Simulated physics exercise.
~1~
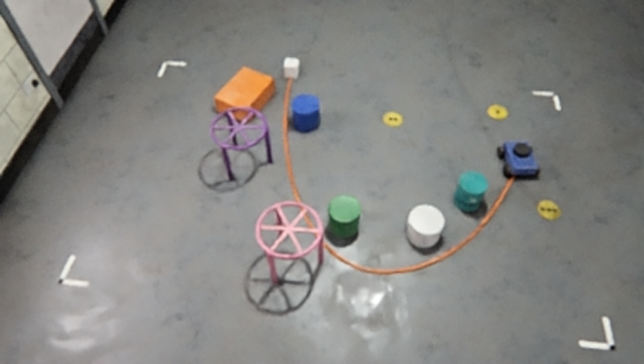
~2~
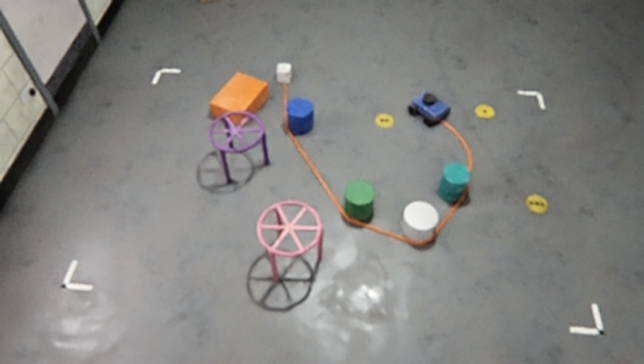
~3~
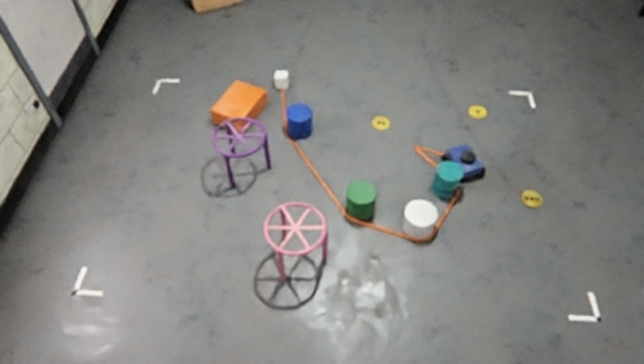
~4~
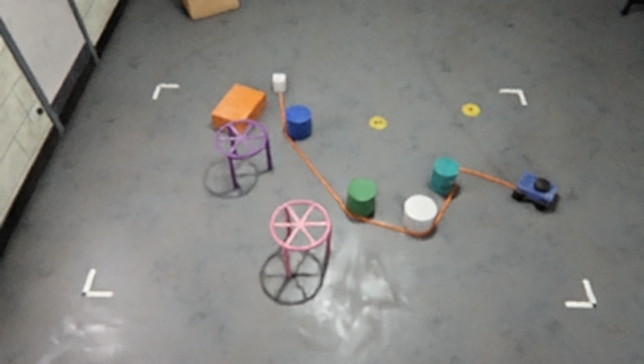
A small blue cart pulls an orange lead around several buckets, nudging two, and stops at right.
